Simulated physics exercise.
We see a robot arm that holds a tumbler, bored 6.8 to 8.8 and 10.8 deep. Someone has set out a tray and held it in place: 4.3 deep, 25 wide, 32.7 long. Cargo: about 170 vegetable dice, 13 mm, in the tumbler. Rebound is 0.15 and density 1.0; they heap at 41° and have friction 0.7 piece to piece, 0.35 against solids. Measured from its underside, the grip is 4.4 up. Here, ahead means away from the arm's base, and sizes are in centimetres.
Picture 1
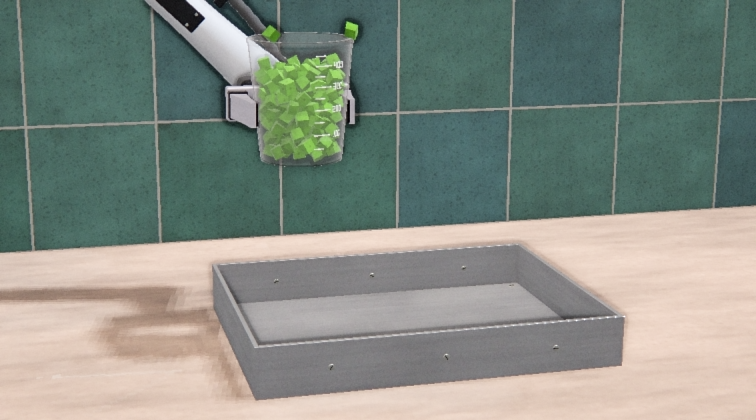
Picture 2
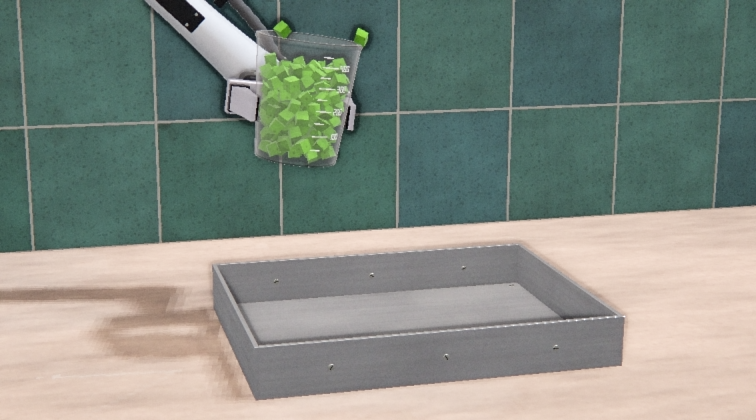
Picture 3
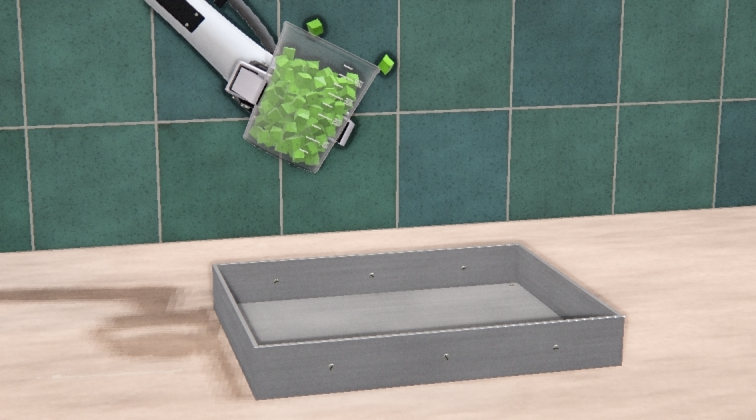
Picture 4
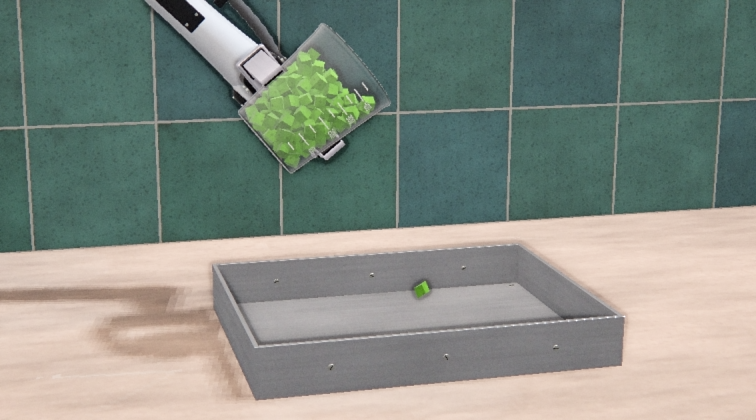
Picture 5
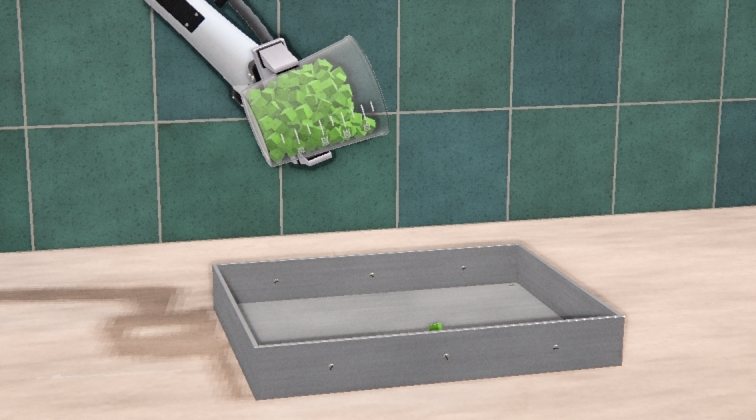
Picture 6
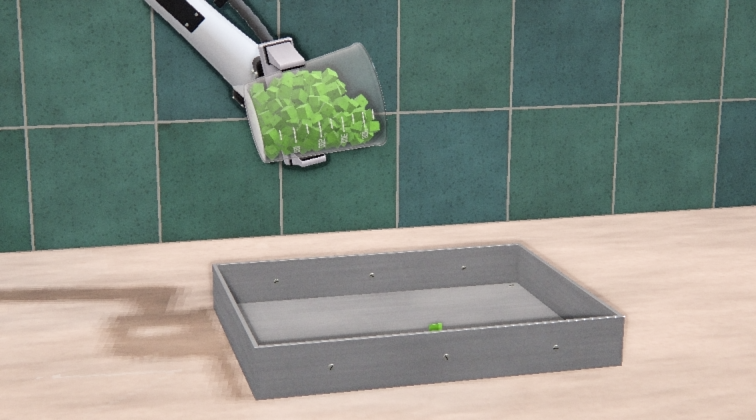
In the video, a robot arm tilts a clear tumbler of green vegetable dice to the right above a gray tray until it lies nearly on its side, while a single piece drops into the tray.
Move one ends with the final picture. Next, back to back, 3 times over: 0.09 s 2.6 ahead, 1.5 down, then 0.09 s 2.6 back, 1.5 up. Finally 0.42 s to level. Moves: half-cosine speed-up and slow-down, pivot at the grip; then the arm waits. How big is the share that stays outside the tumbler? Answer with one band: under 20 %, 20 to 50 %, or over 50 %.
20 to 50 %.
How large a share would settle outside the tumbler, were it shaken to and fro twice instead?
That share would be near 25 percent.
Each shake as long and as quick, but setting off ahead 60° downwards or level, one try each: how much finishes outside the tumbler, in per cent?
First try some 10 %, second try some 65 %.
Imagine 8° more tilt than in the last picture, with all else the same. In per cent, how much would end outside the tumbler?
About 55 percent.
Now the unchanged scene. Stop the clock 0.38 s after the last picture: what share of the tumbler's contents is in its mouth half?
About 55 per cent.
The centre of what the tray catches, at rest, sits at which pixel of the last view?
Centre estimate: About (456, 319).
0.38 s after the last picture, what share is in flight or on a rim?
9 per cent.
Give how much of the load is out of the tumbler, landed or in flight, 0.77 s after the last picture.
About 30 per cent by then.
Then, 0.38 s on, tilted 78° forward, highest piece 24 above the table; 137 in the tumbler, 16 in the tray, 15 in flight or on a rim.
Then, 0.77 s on, tilted 34° forward, highest piece 26 above the table; 117 in the tumbler, 50 in the tray, 1 in flight or on a rim.
Then, 1.16 s on, level, highest piece 26 above the table; 117 in the tumbler, 51 in the tray.
Then, 2.21 s on, level, highest piece 26 above the table; 117 in the tumbler, 51 in the tray.
In the end, 117 in the tumbler, 51 in the tray. That is 30 % outside the tumbler.
